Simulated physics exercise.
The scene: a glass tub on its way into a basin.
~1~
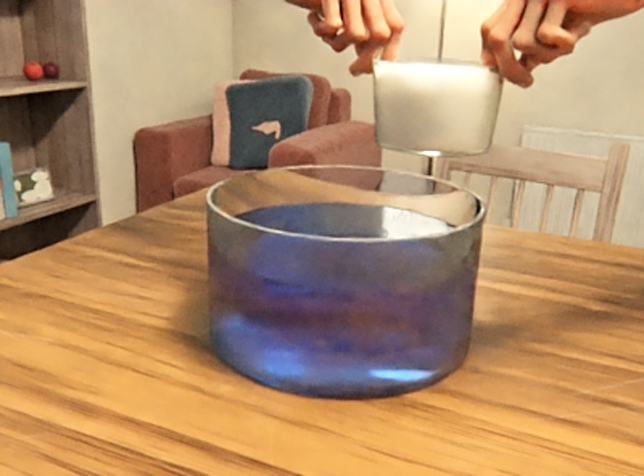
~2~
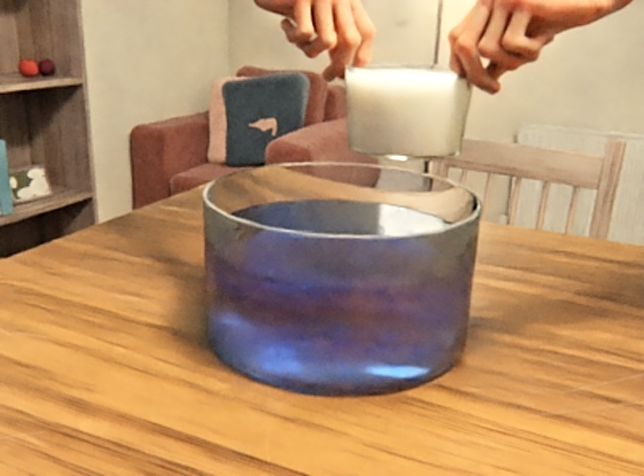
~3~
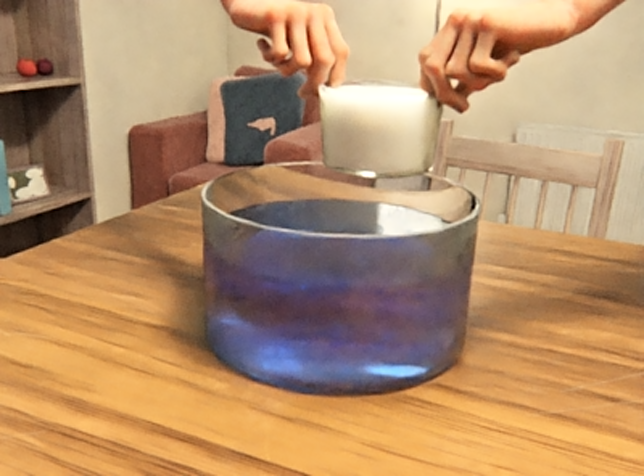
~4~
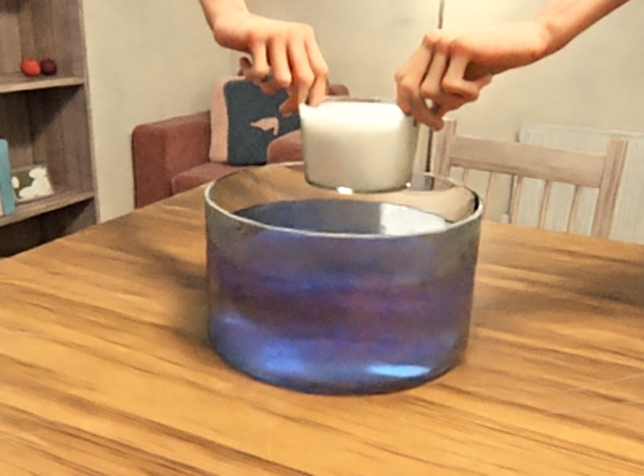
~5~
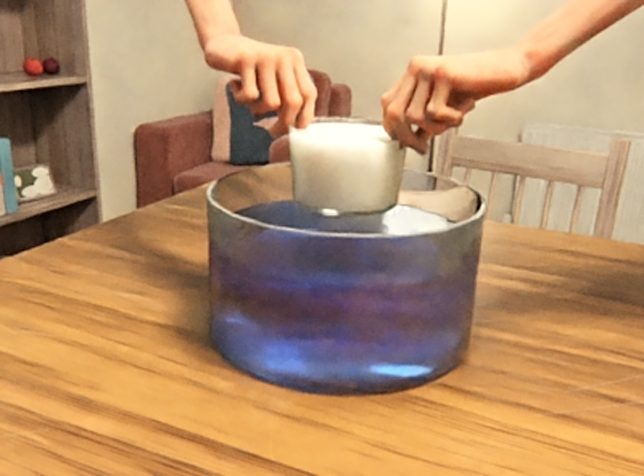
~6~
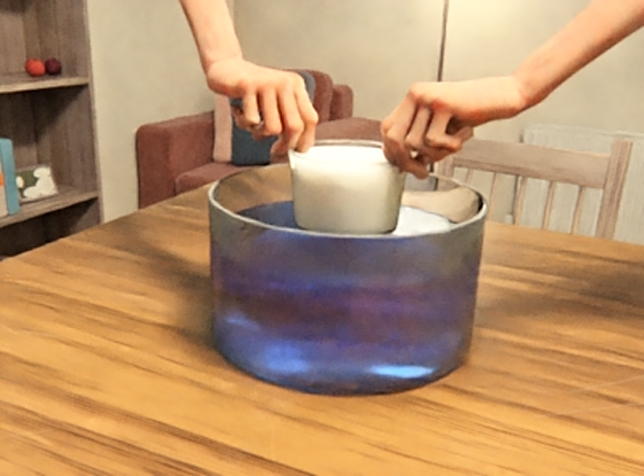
A small glass tub nearly full of white liquid, gripped at its rim by two hands, moves left and downward above a large glass basin of bluish-purple liquid on a wooden table. The hands lower it past the basin's far rim until it is just over the liquid's surface.
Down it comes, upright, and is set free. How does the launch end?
It fills and founders.
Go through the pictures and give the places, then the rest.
Tub (436, 101) nearly full; above the basin, in the first picture.
Tub nearly full, surface at (409, 75); coming down, in the second picture.
Tub (380, 124) nearly full; lower, in the third picture.
Tub nearly full, surface at (361, 111); lower still, in the fourth picture.
Tub (347, 162) nearly full; close to the surface, in the fifth picture.
Tub nearly full, surface at (349, 158); just over the surface, in the sixth picture.
A moment on, the tub dips into the dyed water.
Further on, dyed water pours in over its rim.
When it is over, the tub lies on the bottom.
